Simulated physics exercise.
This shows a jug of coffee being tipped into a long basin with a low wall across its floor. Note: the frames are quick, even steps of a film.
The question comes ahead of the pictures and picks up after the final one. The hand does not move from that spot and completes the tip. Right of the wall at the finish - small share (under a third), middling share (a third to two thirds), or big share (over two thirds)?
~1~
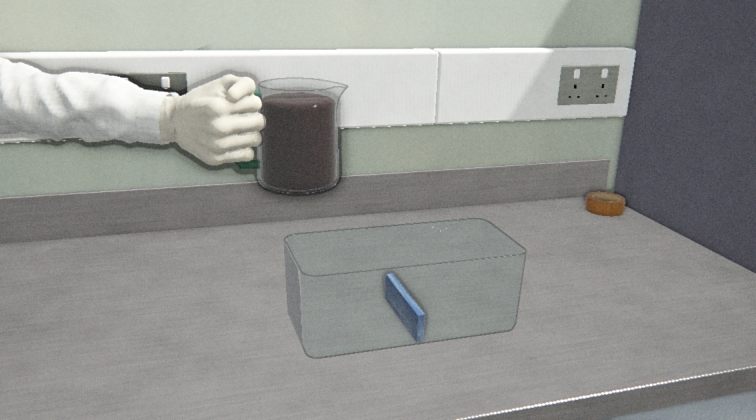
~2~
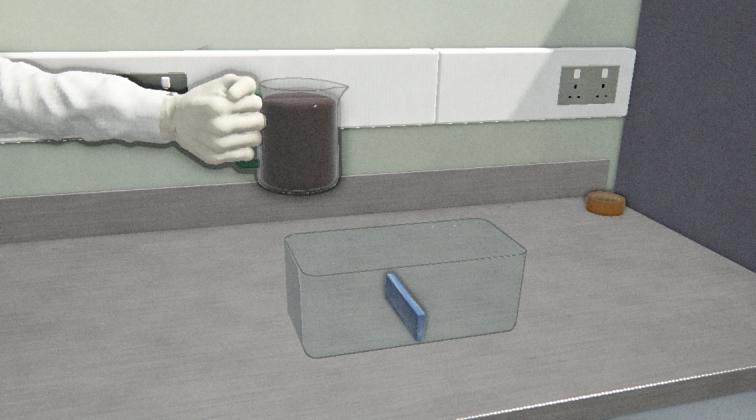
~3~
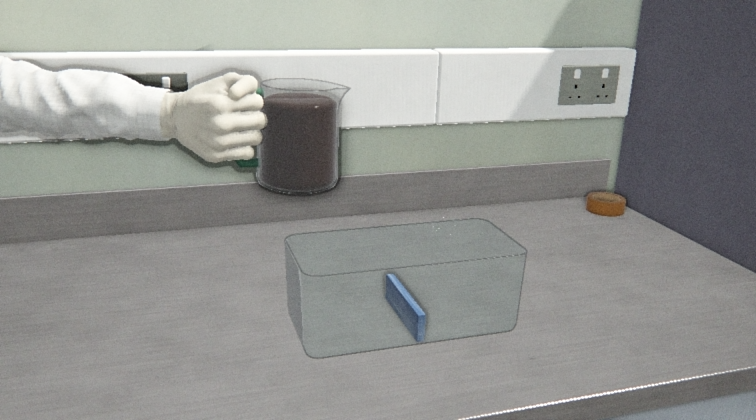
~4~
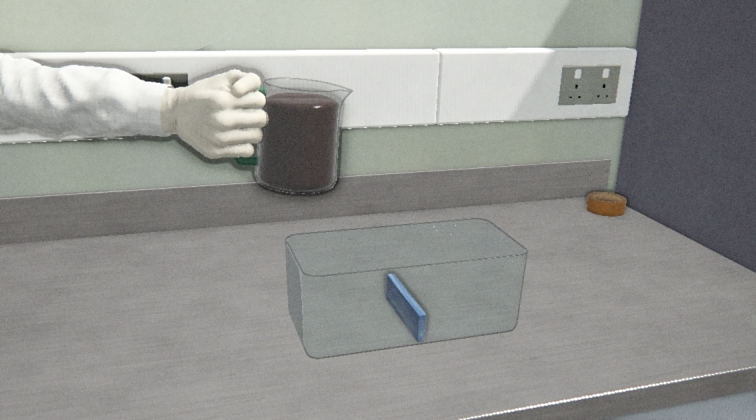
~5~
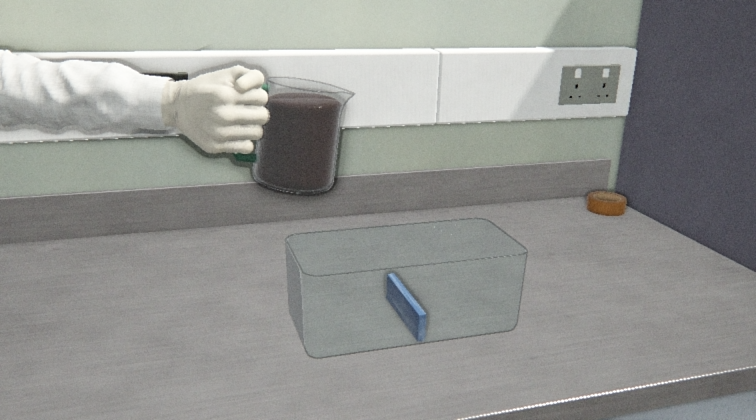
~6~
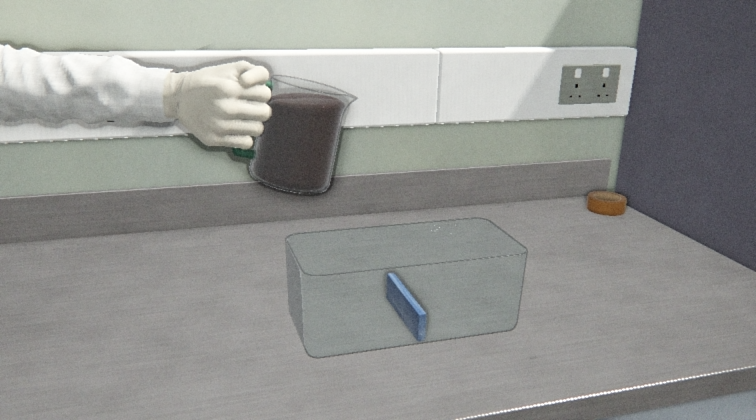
Middling.
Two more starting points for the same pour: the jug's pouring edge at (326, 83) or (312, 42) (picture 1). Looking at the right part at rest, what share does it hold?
5 and 5 in a hundred.
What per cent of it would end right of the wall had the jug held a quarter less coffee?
Some 20 parts in a hundred.
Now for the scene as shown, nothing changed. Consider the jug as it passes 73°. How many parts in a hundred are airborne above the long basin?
About 15 %.
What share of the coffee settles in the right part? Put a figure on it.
Share approx. 45 %.
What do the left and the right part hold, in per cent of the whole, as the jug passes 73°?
Left part: Around 0 %. Right part: Around 0 %.
A moment on, the tilt is 73° and 82 per cent is still to pour, 1 is left of the wall and 2 right of it.
Next, the tilt is 106° and 29 per cent is still to pour, 15 is left of the wall and 30 right of it.
Then the tilt is 109° and 3 per cent is still to pour, 47 is left of the wall and 44 right of it.
Later the tilt is 109° and 0 per cent is still to pour, 54 is left of the wall and 44 right of it.
Finally, 54 per cent lies left of the wall, 44 right of it and 2 outside.
